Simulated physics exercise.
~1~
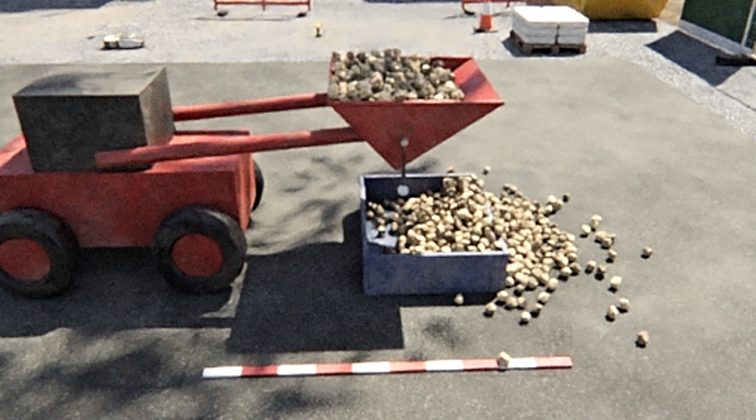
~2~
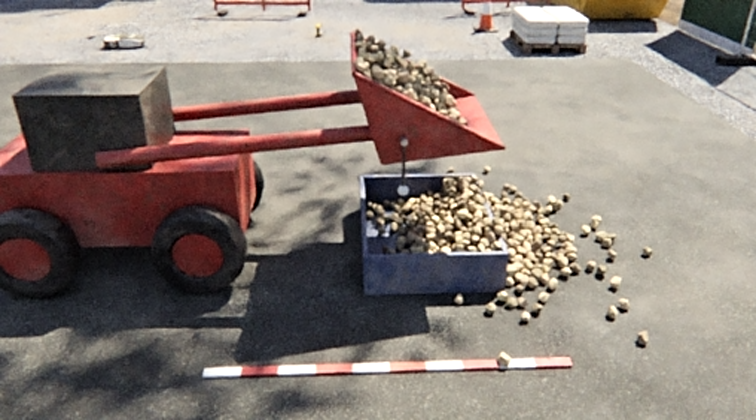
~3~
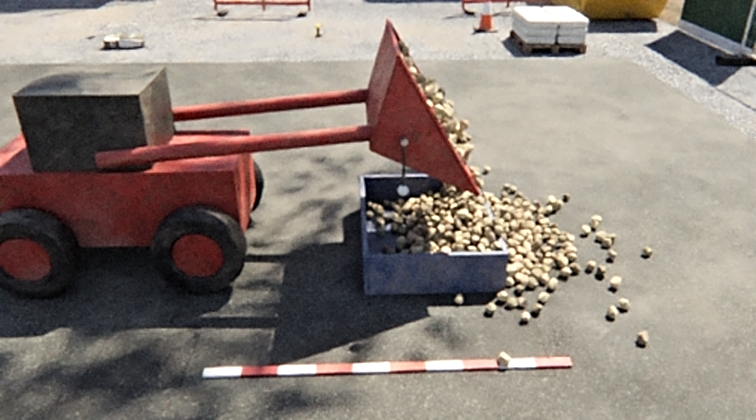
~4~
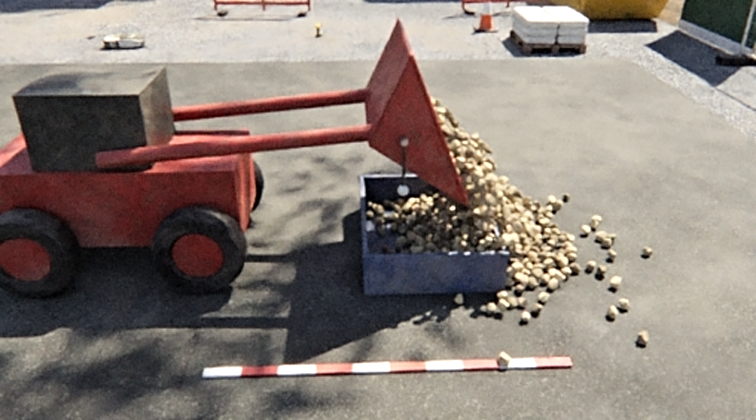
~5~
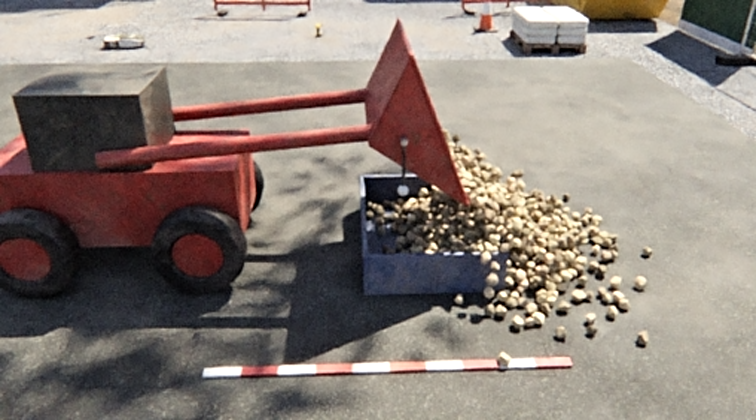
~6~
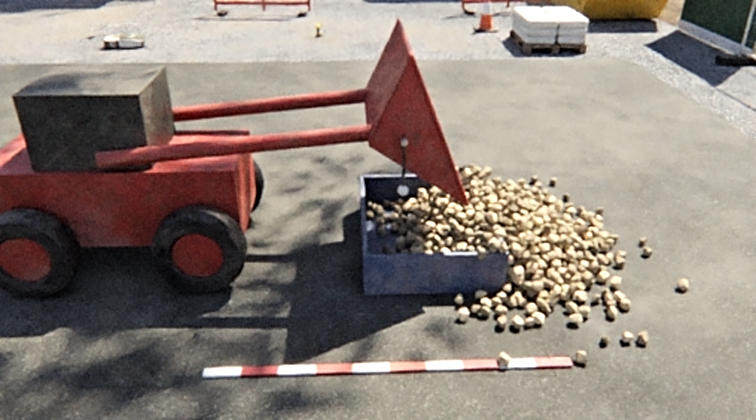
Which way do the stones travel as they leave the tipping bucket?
They move to the right, sliding down off the bucket's lip and spreading out on that side of the bin.
